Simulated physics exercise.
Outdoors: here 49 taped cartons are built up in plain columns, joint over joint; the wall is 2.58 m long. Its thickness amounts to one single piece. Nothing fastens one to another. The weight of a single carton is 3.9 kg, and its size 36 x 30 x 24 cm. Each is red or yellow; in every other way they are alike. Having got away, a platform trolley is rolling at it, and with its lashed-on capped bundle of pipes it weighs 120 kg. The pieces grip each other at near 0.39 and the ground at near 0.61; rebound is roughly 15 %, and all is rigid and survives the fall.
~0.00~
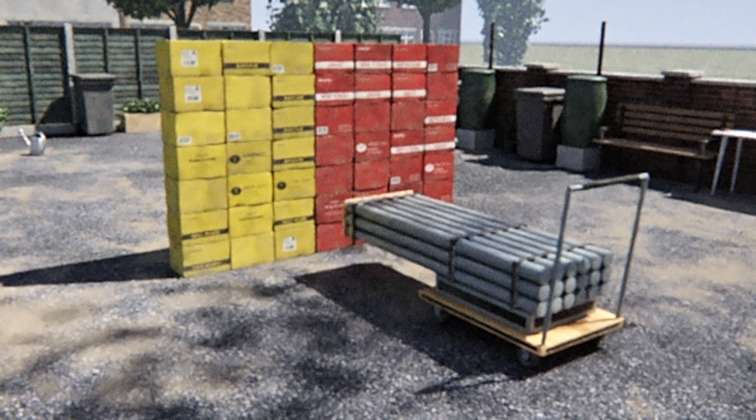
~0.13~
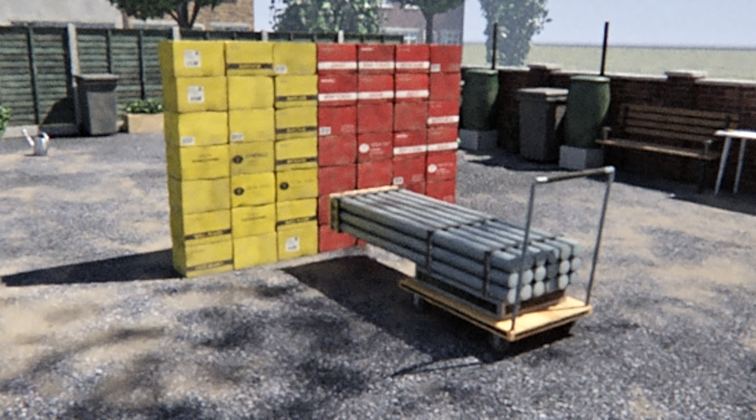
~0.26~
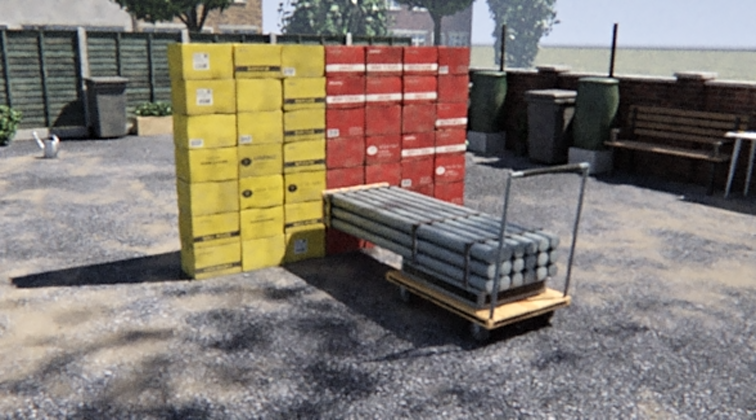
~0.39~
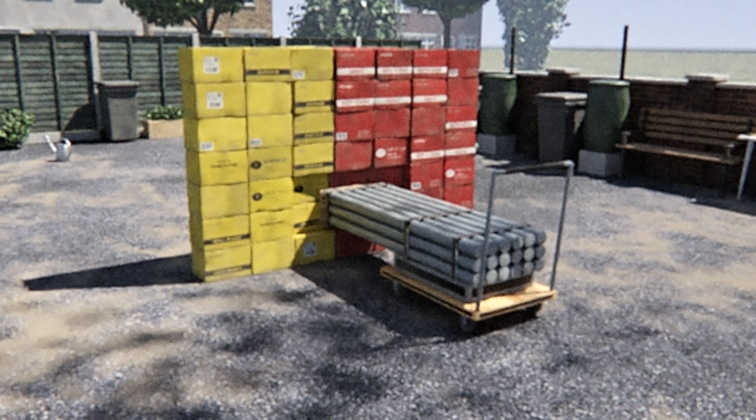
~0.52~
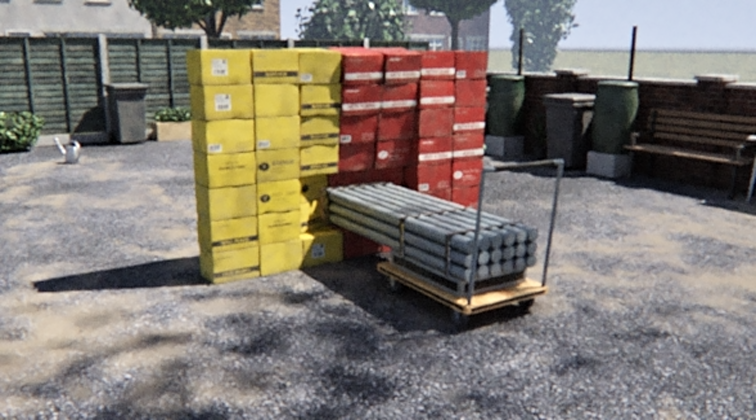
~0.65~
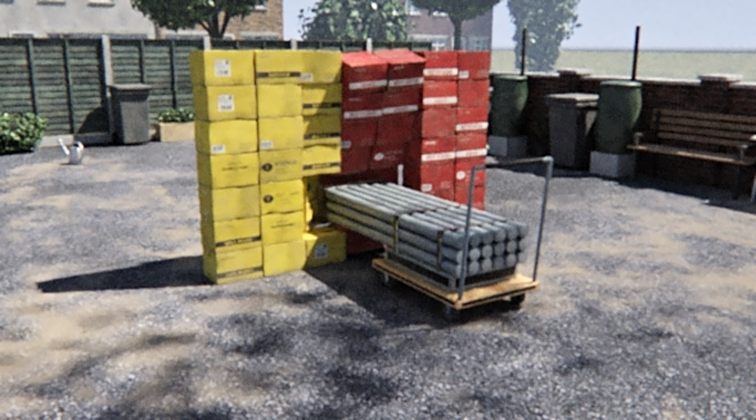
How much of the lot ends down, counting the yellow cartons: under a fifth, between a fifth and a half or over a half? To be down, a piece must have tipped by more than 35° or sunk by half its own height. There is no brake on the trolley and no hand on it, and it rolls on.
Tally: A fifth through a half.
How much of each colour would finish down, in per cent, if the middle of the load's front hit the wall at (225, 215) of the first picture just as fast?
For yellow it's 60 per cent, for red 0 per cent.
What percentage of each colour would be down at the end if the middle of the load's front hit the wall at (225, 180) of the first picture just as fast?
In that case, yellow 60 and red 0 in a hundred end down.
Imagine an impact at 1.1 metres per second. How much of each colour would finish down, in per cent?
In that case yellow 30, red 40 per cent.
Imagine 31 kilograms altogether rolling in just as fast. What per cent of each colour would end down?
That would leave yellow at 0 and red at 0 per cent.
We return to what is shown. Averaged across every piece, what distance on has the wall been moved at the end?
It comes out to something like 20 centimetres.
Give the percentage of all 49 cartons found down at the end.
Near enough 35 per cent of them, I reckon.
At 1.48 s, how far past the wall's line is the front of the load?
About 85 cm.
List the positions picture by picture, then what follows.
In the first frame (each place is the centre of the face we see best; the camera pans a little), load (348, 213) 56 cm short of the wall; top yellow carton (247, 58); top red carton (443, 59); all as stacked.
Load (333, 207) 33 cm short of the wall; top yellow carton (250, 59), in the second frame.
Load (325, 203) 10 cm short of the wall; top yellow carton (259, 61), in the third frame.
Load (323, 201) 10 cm into the wall's line; top yellow carton (269, 65); 9 have shifted, in the fourth frame.
Load (324, 199) 24 cm into the wall's line; top yellow carton (276, 67); steepest lean 10°, the carton at (365, 70); 18 have shifted, in the fifth frame.
Load (321, 197) 35 cm into the wall's line; top yellow carton (279, 68); top red carton (475, 65); steepest lean 19°, the carton at (352, 162); 20 have shifted, in the sixth frame.
By 0.94 s, load 56 cm past the wall's line, still rolling; none of the 21 yellow cartons down (12 of 49 in all colours); top yellow carton unmoved.
By 1.48 s, load 87 cm past the wall's line, still rolling; 6 of the 21 yellow cartons down (18 of 49 in all colours); top yellow carton unmoved.
When it is over (4.2 s), load 99 cm past the wall's line, stopped; 6 of the 21 yellow cartons down (18 of 49 in all colours); top yellow carton unmoved; top red carton unmoved. That is 29 per cent. In pixels of the last frame, middles, top yellow carton near (271, 67), top red carton near (464, 65).
